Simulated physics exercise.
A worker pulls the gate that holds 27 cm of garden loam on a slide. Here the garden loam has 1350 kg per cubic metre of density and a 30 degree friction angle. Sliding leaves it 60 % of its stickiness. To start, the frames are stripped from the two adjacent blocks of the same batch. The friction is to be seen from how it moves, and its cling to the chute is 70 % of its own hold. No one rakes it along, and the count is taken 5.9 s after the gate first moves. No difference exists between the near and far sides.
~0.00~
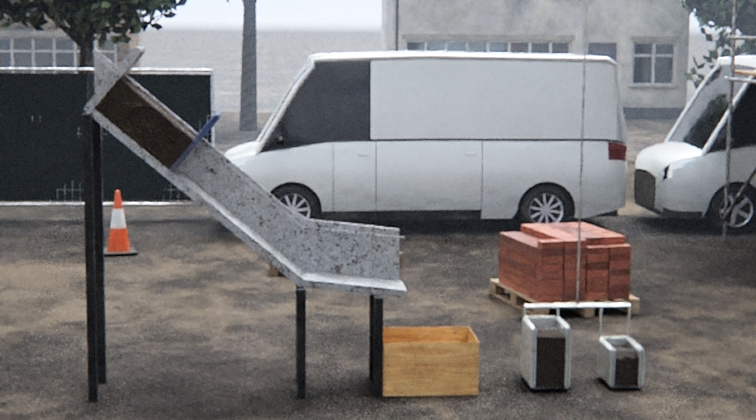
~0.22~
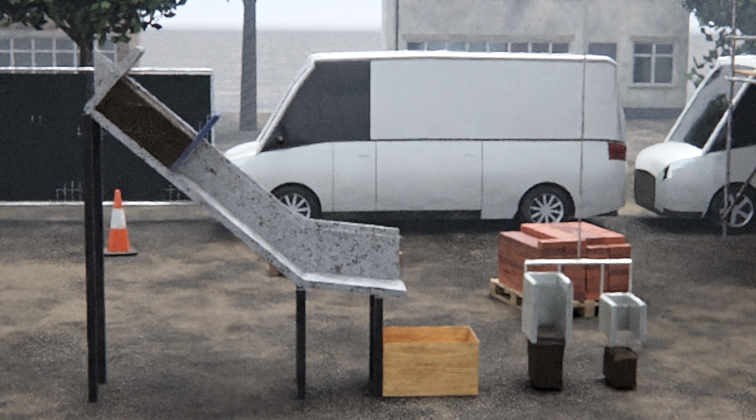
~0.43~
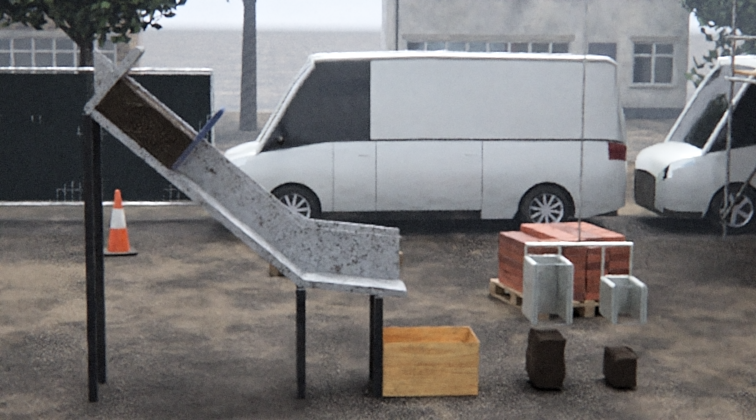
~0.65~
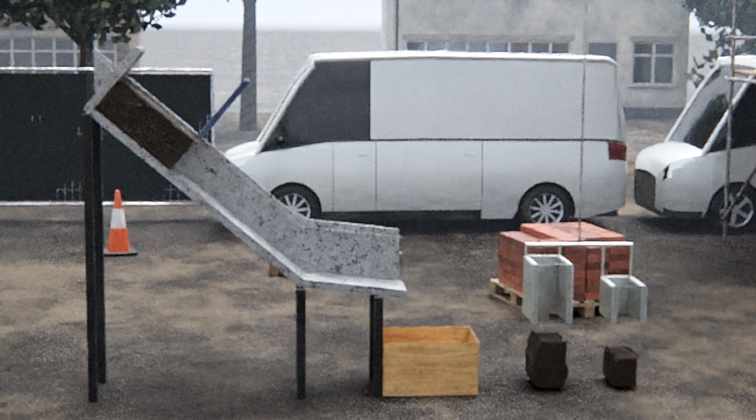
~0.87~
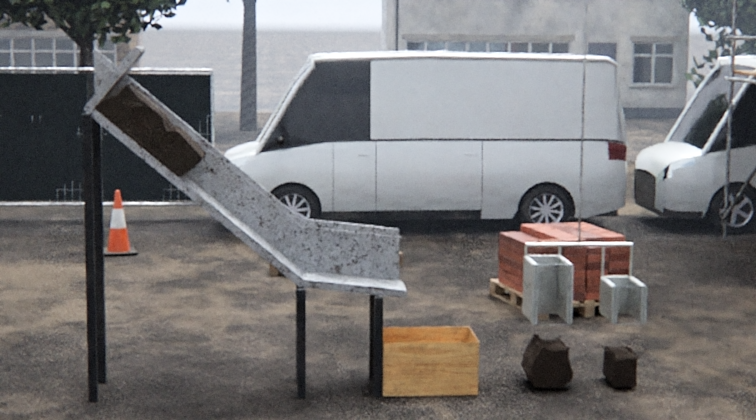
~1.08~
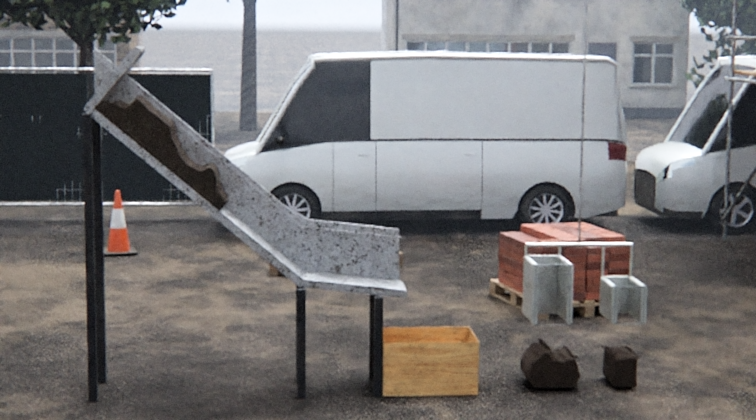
The grey slide's gate lifts after two blocks are unmoulded, the left slumps, and soil slides.
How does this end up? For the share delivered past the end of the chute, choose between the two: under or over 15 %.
Choice: Under.
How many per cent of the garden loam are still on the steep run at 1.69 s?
About 85 %.
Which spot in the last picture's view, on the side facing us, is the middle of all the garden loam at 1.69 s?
The spot is somewhere around (238, 213).
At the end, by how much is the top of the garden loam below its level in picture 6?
Measured change: Some 4.0 cm.
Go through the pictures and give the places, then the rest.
Foremost bit of the garden loam at (191, 142); block heights 38 cm, 22 cm (left to right), in the first frame.
Foremost bit of the garden loam at (191, 142); block heights 37 cm, 22 cm (left to right), in the second frame.
Foremost bit of the garden loam at (191, 142); block heights 36 cm, 22 cm (left to right), in the third frame.
Foremost bit of the garden loam at (192, 143); block heights 34 cm, 22 cm (left to right), in the fourth frame.
Foremost bit of the garden loam at (201, 156); block heights 30 cm, 22 cm (left to right), in the fifth frame.
Foremost bit of the garden loam at (225, 205); block heights 27 cm, 22 cm (left to right), in the sixth frame.
After 1.69 s, 86 % is on the steep run, 14 % on the flatter one and 0 % past the end.
After 2.40 s, 45 % is on the steep run, 55 % on the flatter one and 0 % past the end.
After 3.12 s, 45 % is on the steep run, 55 % on the flatter one and 0 % past the end.
After 3.83 s, 45 % is on the steep run, 55 % on the flatter one and 0 % past the end.
After 6.29 s, 45 % is on the steep run, 55 % on the flatter one and 0 % past the end.
